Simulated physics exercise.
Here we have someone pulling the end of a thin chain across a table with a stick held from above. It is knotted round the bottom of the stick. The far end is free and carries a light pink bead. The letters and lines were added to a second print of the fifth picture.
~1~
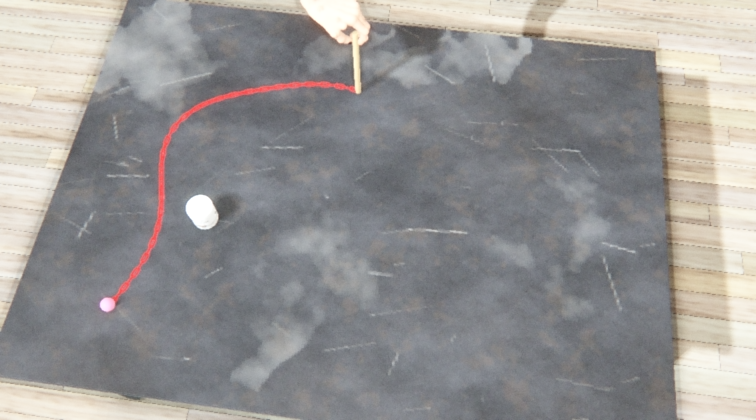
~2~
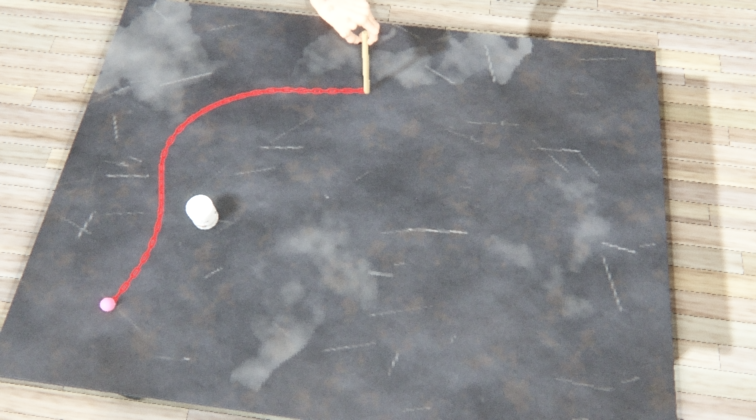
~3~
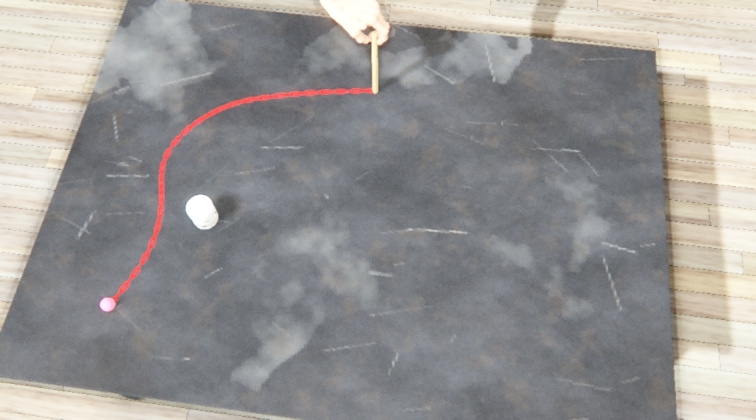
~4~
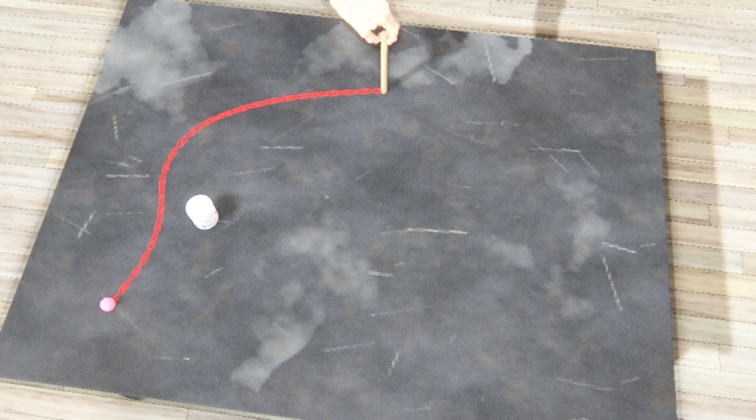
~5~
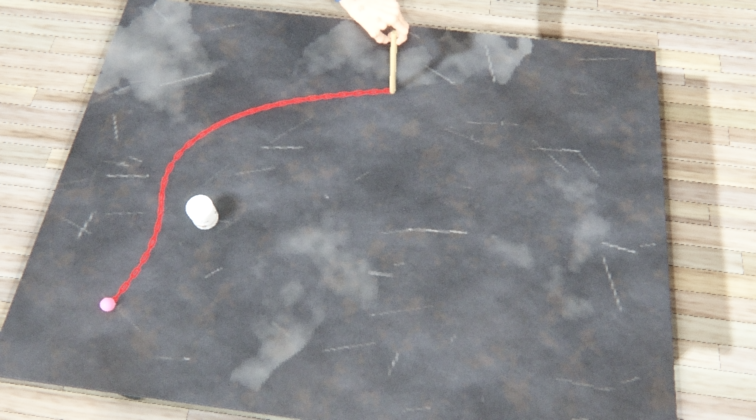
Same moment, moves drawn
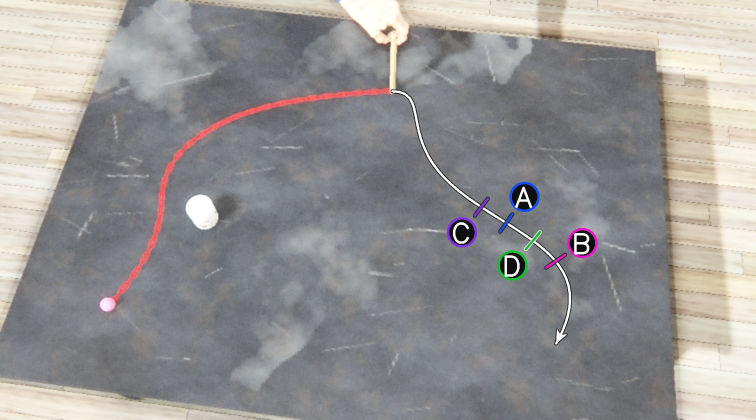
A hand holding a stick slowly dragged one end of a red chain a short way right across the dark table, flattening its upper curve slightly, while the pink bead and white jar stayed still.
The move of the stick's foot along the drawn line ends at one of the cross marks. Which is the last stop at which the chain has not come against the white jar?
As far as tick C.
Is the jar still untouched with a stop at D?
No.
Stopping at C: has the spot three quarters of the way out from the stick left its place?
By then, yes.
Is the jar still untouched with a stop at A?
For that mark, no.
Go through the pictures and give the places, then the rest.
Free end (108, 304); white jar (203, 213), in the first picture.
Free end (108, 304); white jar (203, 213), in the second picture.
Free end (108, 304); white jar (203, 213), in the third picture.
Free end (108, 304); white jar (203, 213), in the fourth picture.
Free end (108, 304); white jar (203, 213), in the fifth picture.
On the copy, A at (506, 223); B at (556, 261); C at (481, 207); D at (533, 241); the route from (392, 91) via (481, 207) to (556, 344).
On C. First, foot of the stick (418, 129), middle of the chain (227, 142), free end (109, 303).
Then, foot of the stick (442, 175), middle of the chain (244, 154), free end (110, 302).
Finally, foot of the stick (481, 208), middle of the chain (276, 179), free end (114, 297); nothing has been touched.
By contrast, A brings the chain against the jar; B brings the chain against the jar; D brings the chain against the jar.
